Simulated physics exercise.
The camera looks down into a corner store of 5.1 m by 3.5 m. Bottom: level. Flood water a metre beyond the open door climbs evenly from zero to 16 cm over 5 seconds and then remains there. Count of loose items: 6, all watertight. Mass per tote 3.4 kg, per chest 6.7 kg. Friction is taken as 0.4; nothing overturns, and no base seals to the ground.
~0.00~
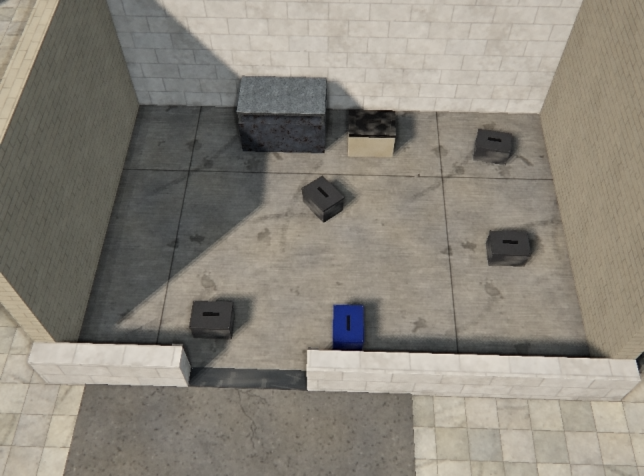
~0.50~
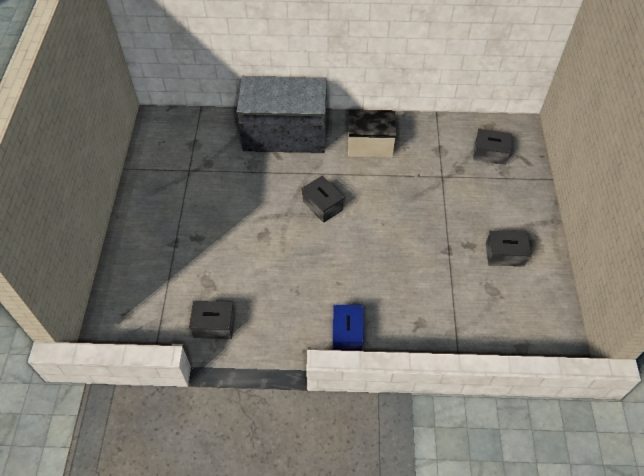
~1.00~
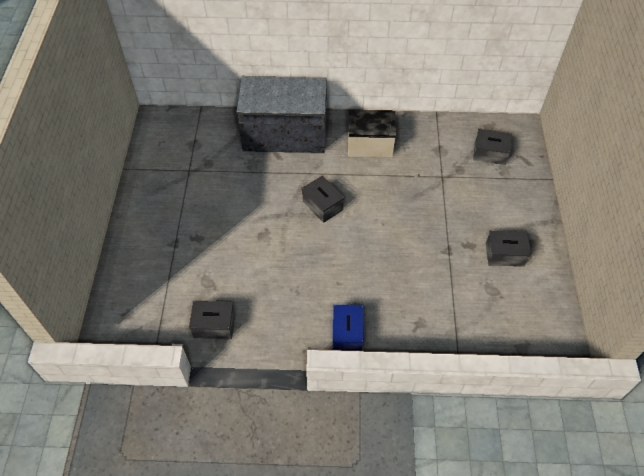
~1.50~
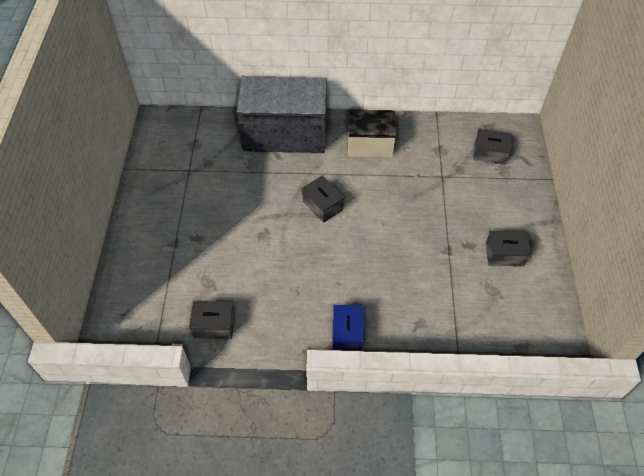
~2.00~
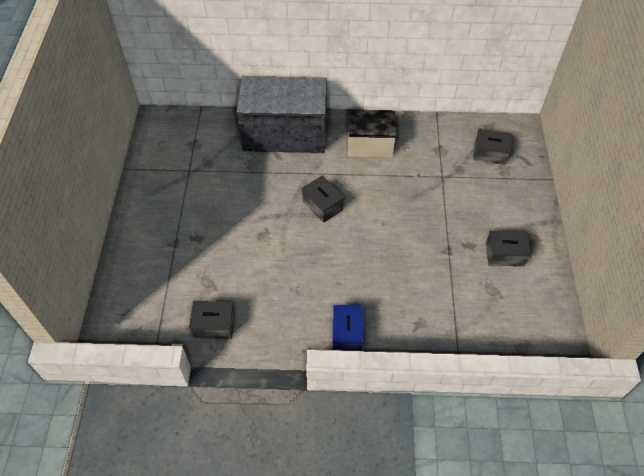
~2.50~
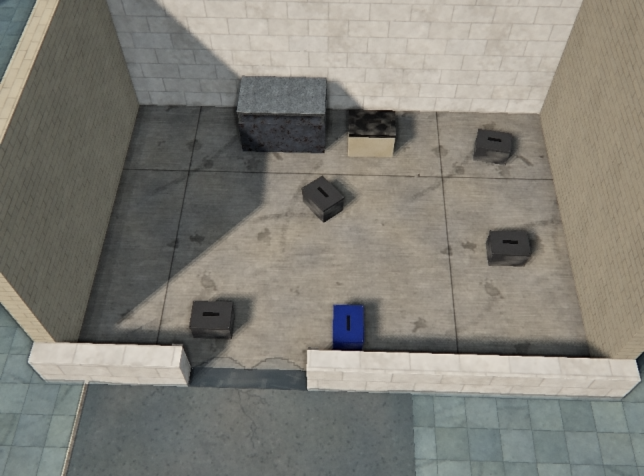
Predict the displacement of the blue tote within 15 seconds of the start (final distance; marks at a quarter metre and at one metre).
Result: Essentially stationary.
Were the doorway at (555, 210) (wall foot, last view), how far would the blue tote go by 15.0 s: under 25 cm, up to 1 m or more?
In that case the blue tote would have gone a great distance.
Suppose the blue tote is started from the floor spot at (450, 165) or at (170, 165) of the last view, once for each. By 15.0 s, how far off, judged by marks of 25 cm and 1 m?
So, one try each: It goes a long distance the first time and budges a bit the second.
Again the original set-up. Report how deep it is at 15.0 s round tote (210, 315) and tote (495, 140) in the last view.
First roughly 6 cm, second roughly 8 cm.
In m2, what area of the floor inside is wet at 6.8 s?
Roughly 11.5 m2.
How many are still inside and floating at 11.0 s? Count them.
The number is 4.
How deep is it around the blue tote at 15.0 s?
I'd put it at about 4 cm.
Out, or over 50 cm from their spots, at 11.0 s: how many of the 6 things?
The answer is 4.
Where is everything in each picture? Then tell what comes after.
The first picture shows the blue tote at (348, 323), on the bottom; water covers 0.0 m2; 0 of 6 have shifted.
The second picture shows the blue tote at (348, 323) rests on the ground; water covers 0.0 m2; 0 of 6 have shifted.
The third picture shows the blue tote at (348, 323) rests on the ground; 0.0 m2 under water; 0 of 6 have shifted.
The fourth picture shows the blue tote at (348, 323), on the bottom; 0.0 m2 under water; 0 of 6 have shifted.
The fifth picture shows the blue tote at (348, 323) rests on the ground; water covers 0.0 m2; 0 of 6 have shifted.
The sixth picture shows the blue tote at (348, 323), on the bottom; 0.0 m2 under water; 0 of 6 have shifted.
After 3.5 s the blue tote is near (348, 323), 0.0 m from its start, aground; 0 afloat.
After 6.8 s the blue tote is near (349, 323), 0.0 m from its start, aground; 1 afloat.
After 11.0 s the blue tote is near (350, 323), 0.0 m from its start, aground; 4 afloat.
After 15.0 s the blue tote is near (344, 319), 0.1 m from its start, afloat; 6 afloat.
